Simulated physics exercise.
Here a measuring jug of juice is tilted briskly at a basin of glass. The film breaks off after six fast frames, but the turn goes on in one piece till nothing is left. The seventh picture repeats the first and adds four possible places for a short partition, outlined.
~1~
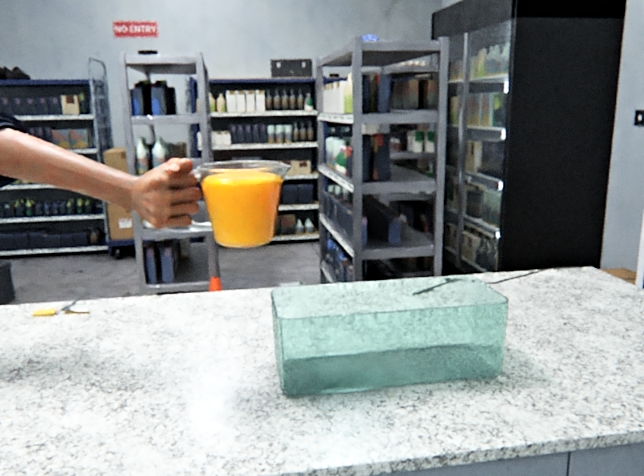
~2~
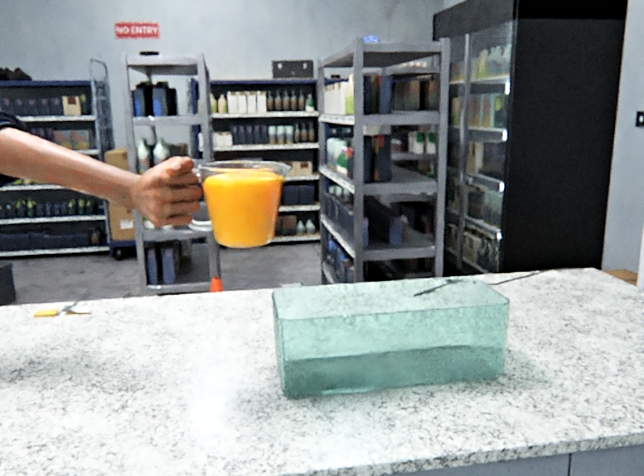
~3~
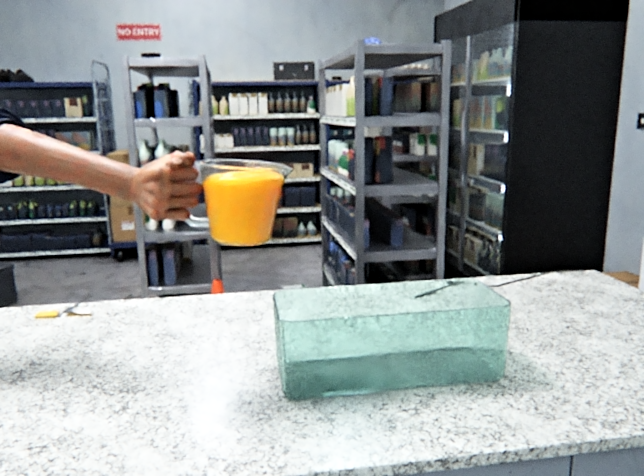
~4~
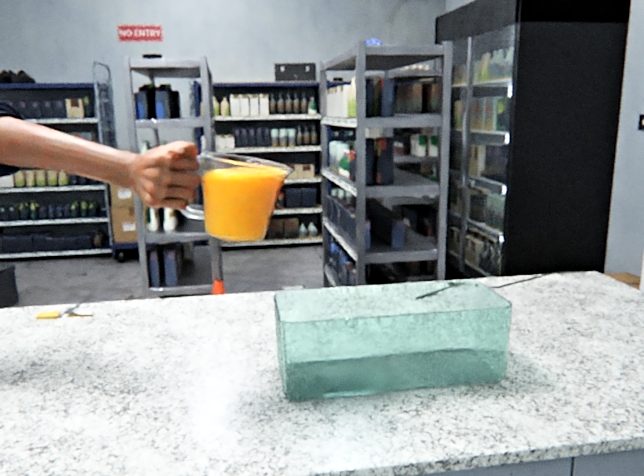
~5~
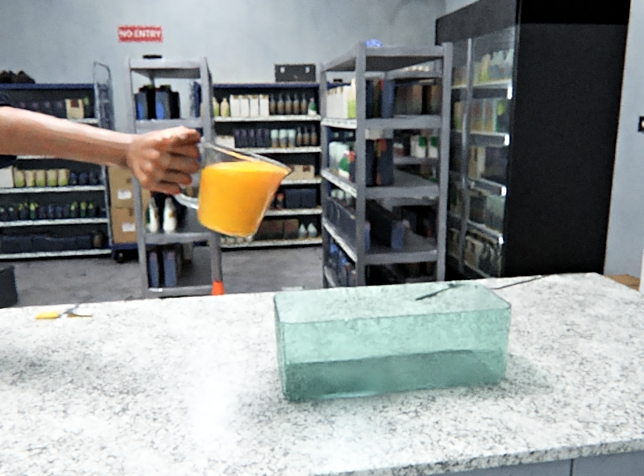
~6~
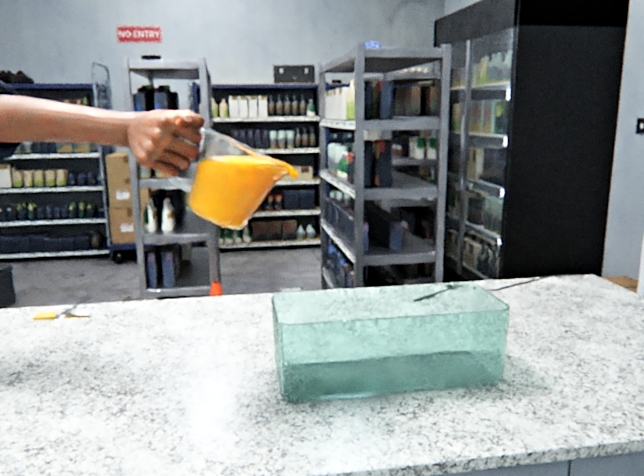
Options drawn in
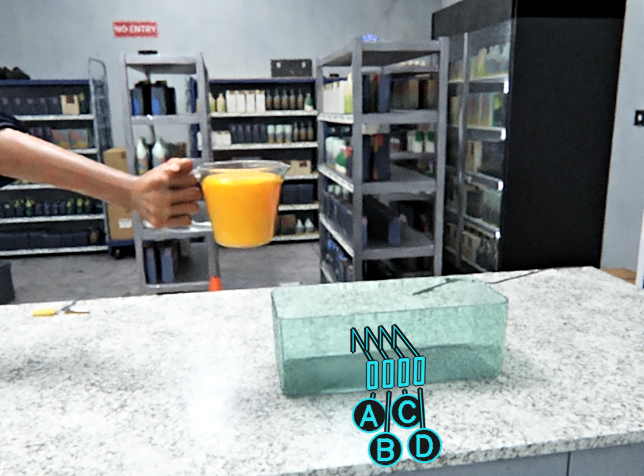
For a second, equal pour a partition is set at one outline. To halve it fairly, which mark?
It is B.
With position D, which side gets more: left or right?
The left side.
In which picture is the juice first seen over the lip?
Picture 6.
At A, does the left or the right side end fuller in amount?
The right side.
On the marked copy, A at (373, 393); B at (389, 392); C at (404, 390); D at (420, 389).
Choosing A, about 15 % ends left of the wall and 83 % right of it.
Choosing B, about 47 % ends left of the wall and 51 % right of it.
Choosing C, about 84 % ends left of the wall and 12 % right of it; 4 % is lost outside.
Choosing D, about 85 % ends left of the wall and 11 % right of it; 5 % is lost outside.
